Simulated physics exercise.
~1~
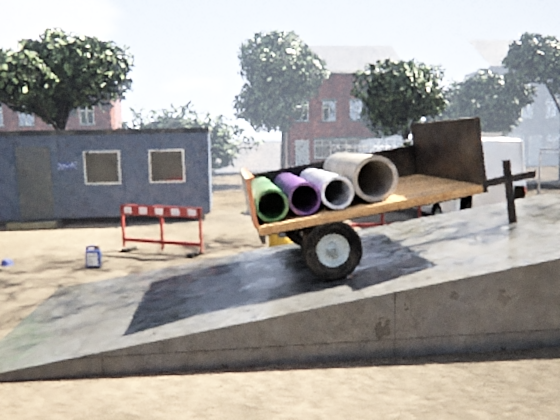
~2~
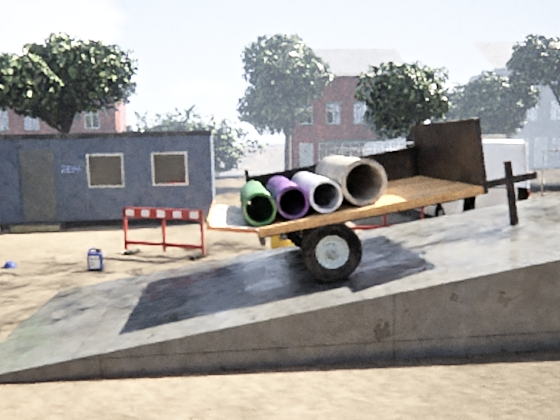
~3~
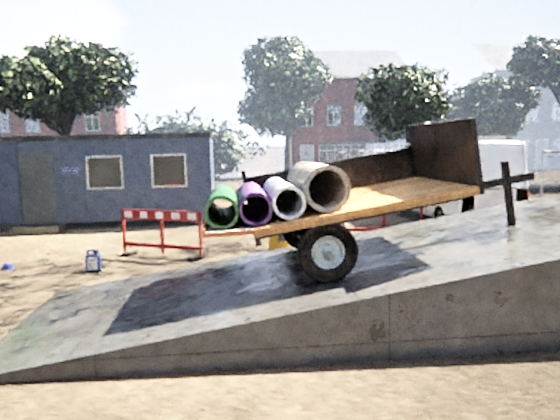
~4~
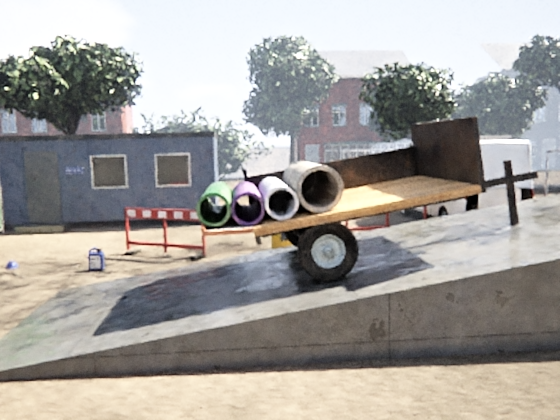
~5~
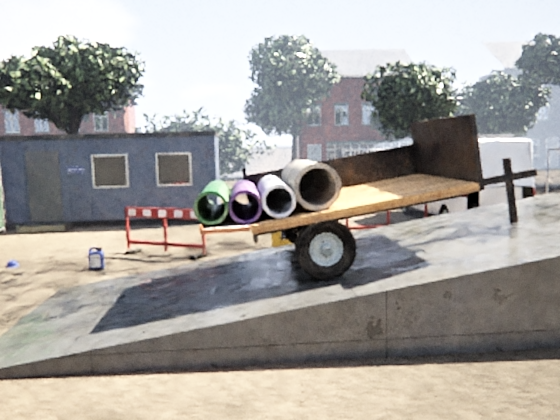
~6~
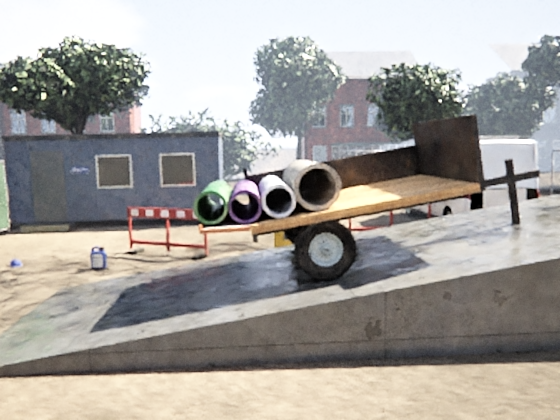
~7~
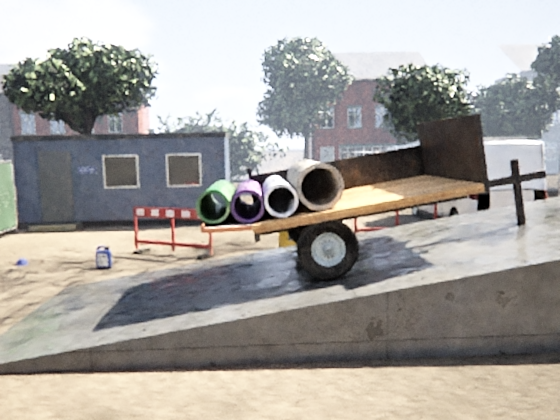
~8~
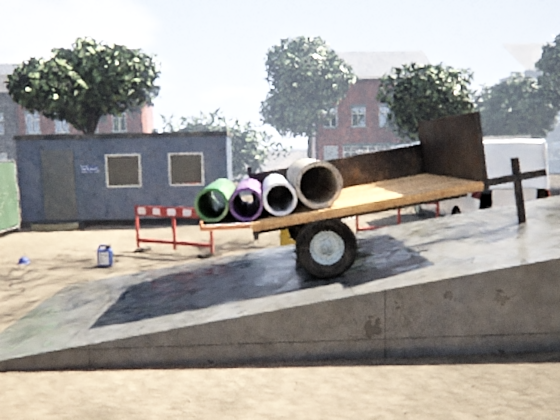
Four hollow pipes, green, purple, pale lilac and grey from left to right, lie on a wooden trailer bed, seen from its open side on a concrete ramp. Behind stand a blue cabin, a red and white barrier, trees and red brick buildings. The tailgate at the left swings down, and the pipes roll left toward it. The green pipe rolls onto the lowered gate, with the purple one following close behind. They stop near its outer edge, and all four end resting side by side, still aboard, while the view drifts slightly.
